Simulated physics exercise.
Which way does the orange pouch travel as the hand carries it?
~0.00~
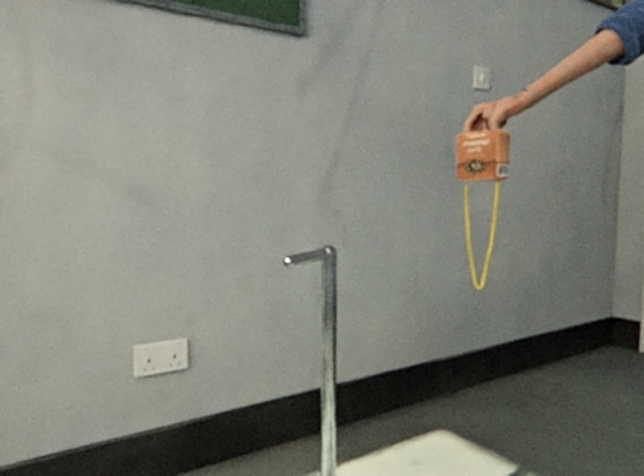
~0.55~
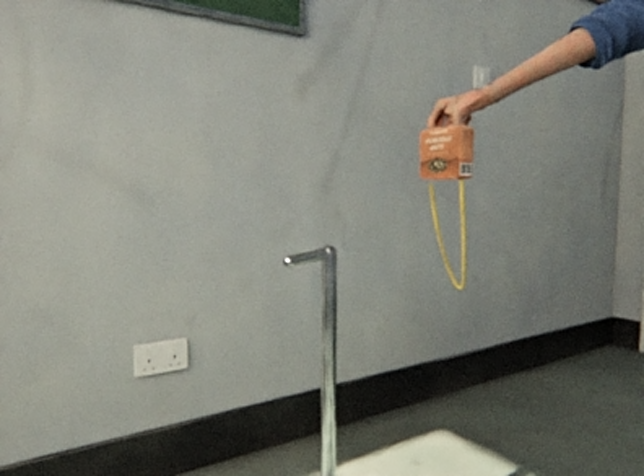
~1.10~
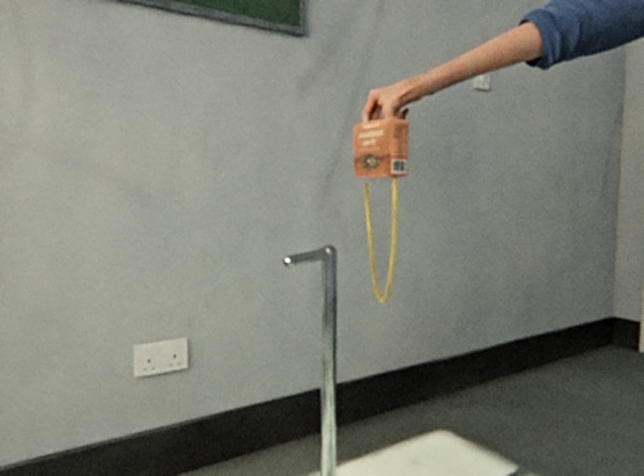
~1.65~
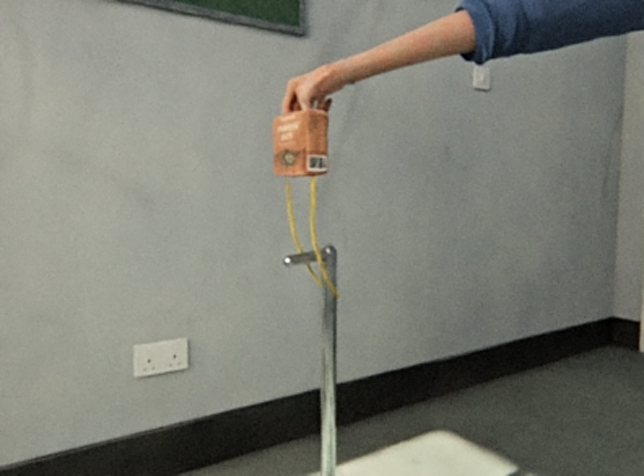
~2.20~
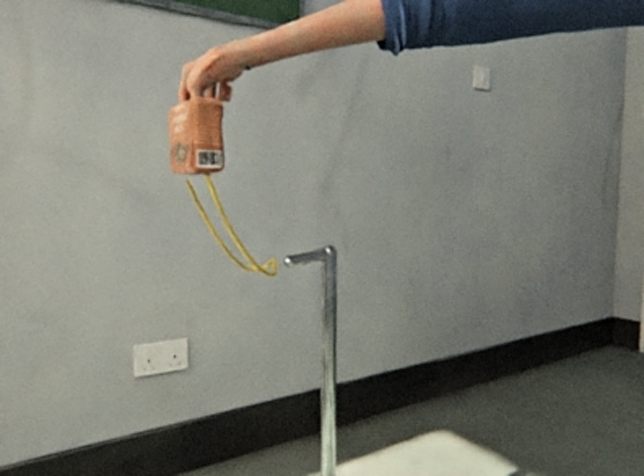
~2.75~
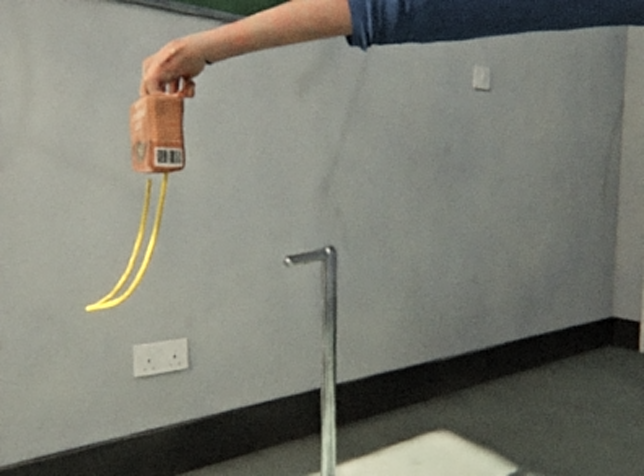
The orange pouch moves to the left, going over the metal post and past it.
A hand carries an orange pouch left over a metal post, and it passes clear.
